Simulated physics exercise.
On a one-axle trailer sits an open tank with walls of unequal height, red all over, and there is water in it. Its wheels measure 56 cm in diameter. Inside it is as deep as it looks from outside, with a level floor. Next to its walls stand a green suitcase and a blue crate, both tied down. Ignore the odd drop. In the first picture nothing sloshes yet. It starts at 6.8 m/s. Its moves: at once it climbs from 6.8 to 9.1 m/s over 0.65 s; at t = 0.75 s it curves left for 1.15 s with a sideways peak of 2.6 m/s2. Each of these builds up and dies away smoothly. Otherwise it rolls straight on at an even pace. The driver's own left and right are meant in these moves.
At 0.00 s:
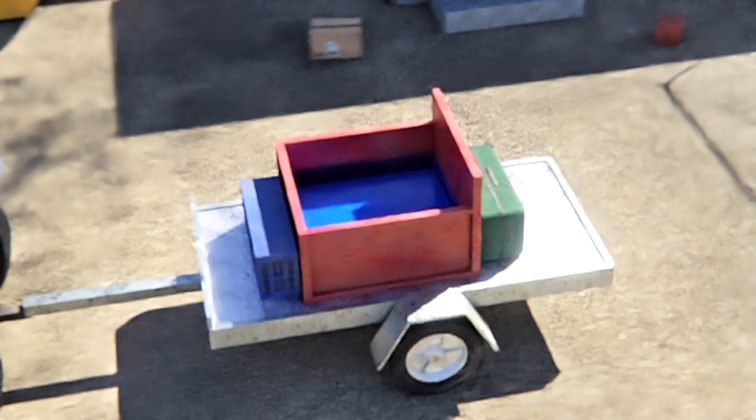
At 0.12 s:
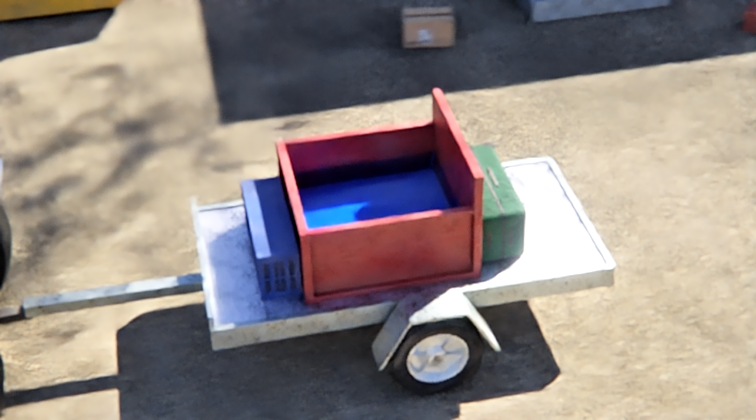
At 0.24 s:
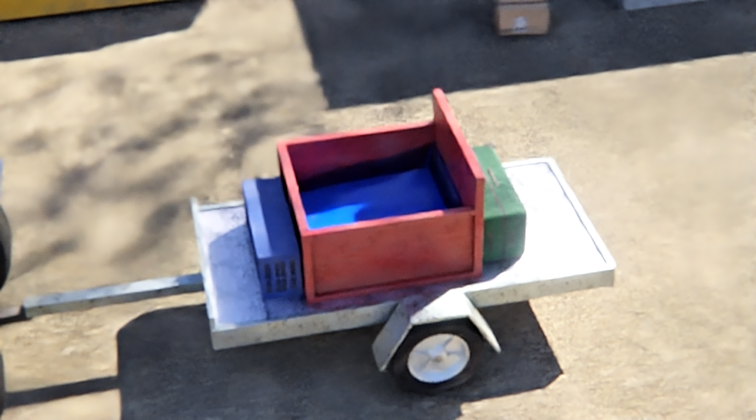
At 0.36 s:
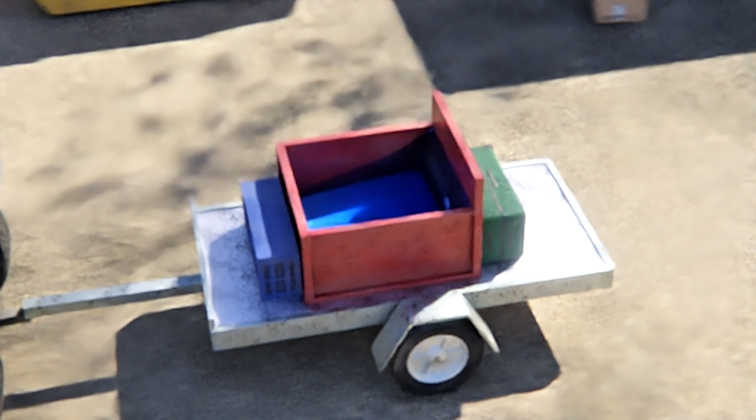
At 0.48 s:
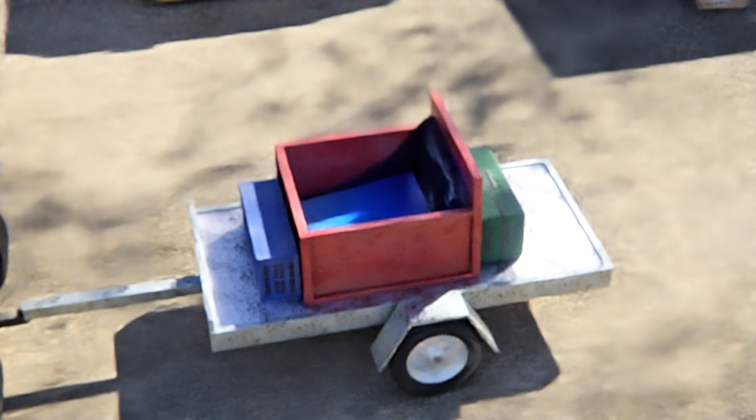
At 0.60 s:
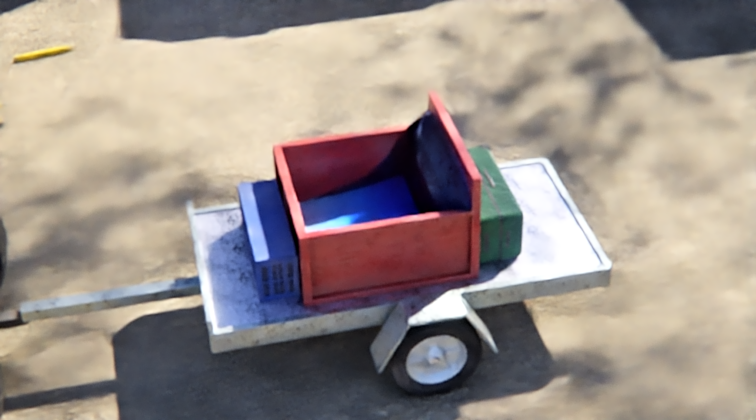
To begin with, blue water lies flat in an open red tank between a blue crate and a green case on a trailer, while the ground slips past to the right. Then the water sinks at the left and climbs steeply up the taller right wall, its slope steepening more slowly at the end.
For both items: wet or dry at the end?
First the green suitcase: It stays dry. The blue crate takes a soaking.
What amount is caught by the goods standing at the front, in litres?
Roughly 7 L.
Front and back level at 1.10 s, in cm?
Front 38 cm, back 24 cm.
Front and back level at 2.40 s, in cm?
Front 22 cm, back 20 cm.
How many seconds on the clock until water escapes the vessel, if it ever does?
Near 0.9 s.
Then, 1.10 s in, front 38 cm, middle 22 cm, back 25 cm above the floor; the loss stands at 1 per cent, over the far side and the near side.
Then, 1.70 s in, front 25 cm, middle 27 cm, back 16 cm above the floor; the loss stands at 10 per cent, over the front and the far side.
Then, 2.40 s in, front 22 cm, middle 28 cm, back 20 cm above the floor; the loss stands at 12 per cent, over the front and the far side.
Then, 4.89 s in, the loss stands at 14 per cent, over the front and the far side; the green suitcase has caught nothing and the blue crate 7 litres.
